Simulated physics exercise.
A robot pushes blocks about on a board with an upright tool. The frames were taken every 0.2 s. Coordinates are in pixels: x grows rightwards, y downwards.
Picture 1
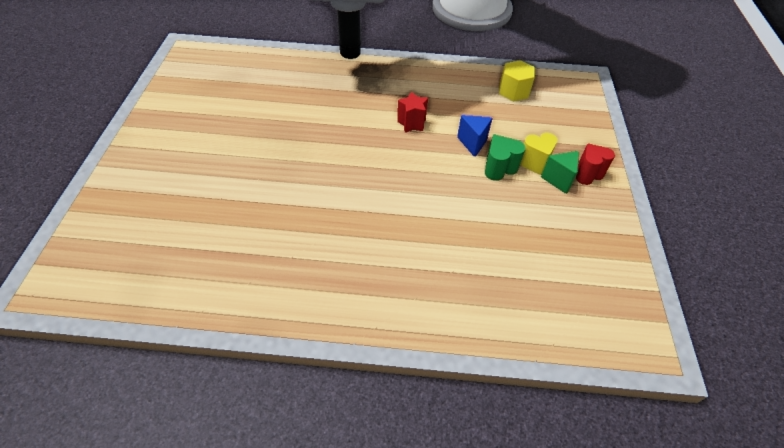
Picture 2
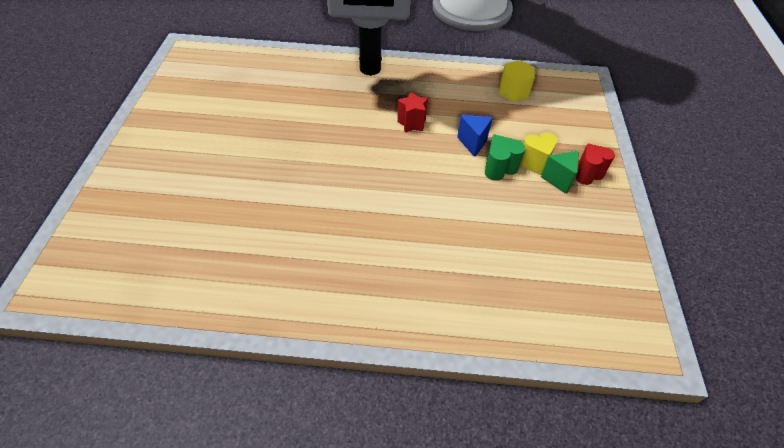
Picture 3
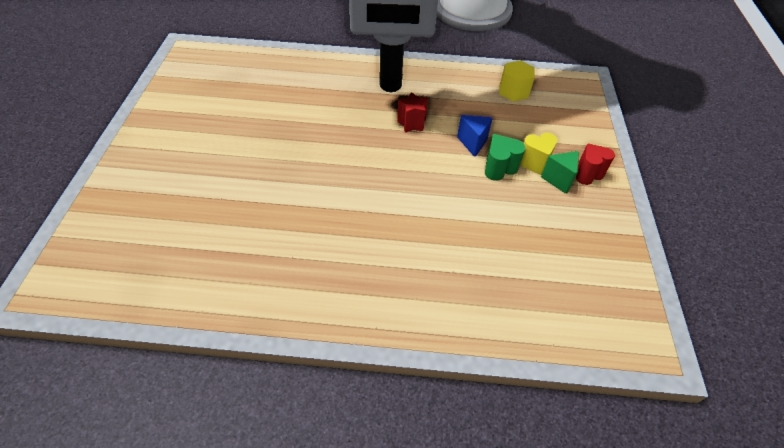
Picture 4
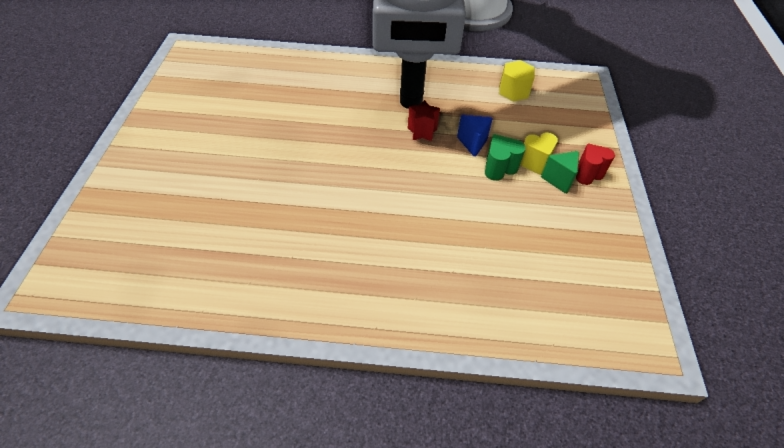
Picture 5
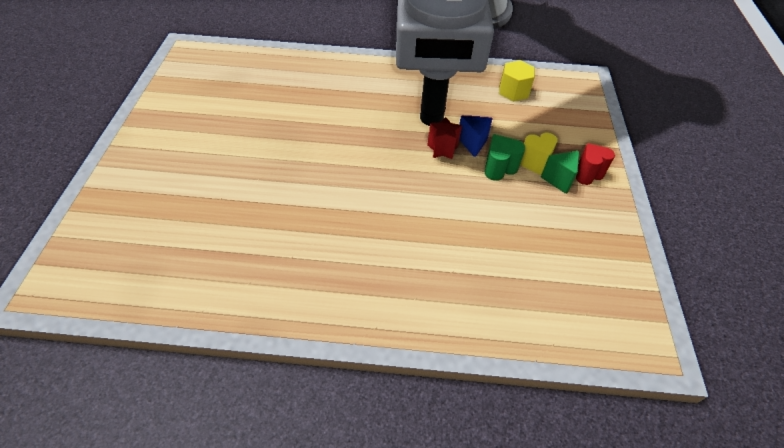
A light wooden board with a grey border lies on a dark speckled surface, seen at an angle from above by a still camera. A red star sits left of a cluster of blue, green, yellow and red blocks, with a yellow block behind them. A robot's black upright tool slides down and rightward, meets the star and pushes it a short way toward the blue triangular block.
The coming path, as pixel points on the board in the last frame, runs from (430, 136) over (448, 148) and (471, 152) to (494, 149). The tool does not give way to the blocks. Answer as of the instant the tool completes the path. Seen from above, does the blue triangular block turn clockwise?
Answer: No.
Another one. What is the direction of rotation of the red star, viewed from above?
With the clock.
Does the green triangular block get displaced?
No, it doesn't check out.
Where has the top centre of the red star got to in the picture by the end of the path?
At the end it should sit near (476, 147).
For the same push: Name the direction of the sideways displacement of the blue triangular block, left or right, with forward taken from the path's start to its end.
It heads left.
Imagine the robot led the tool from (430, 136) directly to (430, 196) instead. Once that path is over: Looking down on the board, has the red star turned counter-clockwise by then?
The answer is yes.
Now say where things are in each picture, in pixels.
The first picture shows lower end of the tool at (351, 54), tops of blocks, red star at (414, 102), blue triangular block at (478, 122), green heart-shaped block at (506, 146), yellow heart-shaped block at (543, 142), green triangular block at (568, 159).
The second picture shows tool at (370, 70), blocks as before.
The third picture shows tool at (391, 86), blocks as before.
The fourth picture shows tool at (411, 103), red star at (425, 110).
The fifth picture shows tool at (432, 119), red star at (446, 127), blue triangular block at (478, 122), green heart-shaped block at (506, 146), yellow heart-shaped block at (543, 142), green triangular block at (568, 159).
On the path given first. Halfway along, tool at (463, 134); red star at (471, 145), turned 20° clockwise; blue triangular block at (481, 122).
At the end, tool at (499, 133); red star at (476, 147), turned 45° clockwise; blue triangular block at (508, 115), turned 40° anticlockwise; green heart-shaped block at (513, 149), turned 25° clockwise; yellow heart-shaped block not moved; green triangular block not moved.
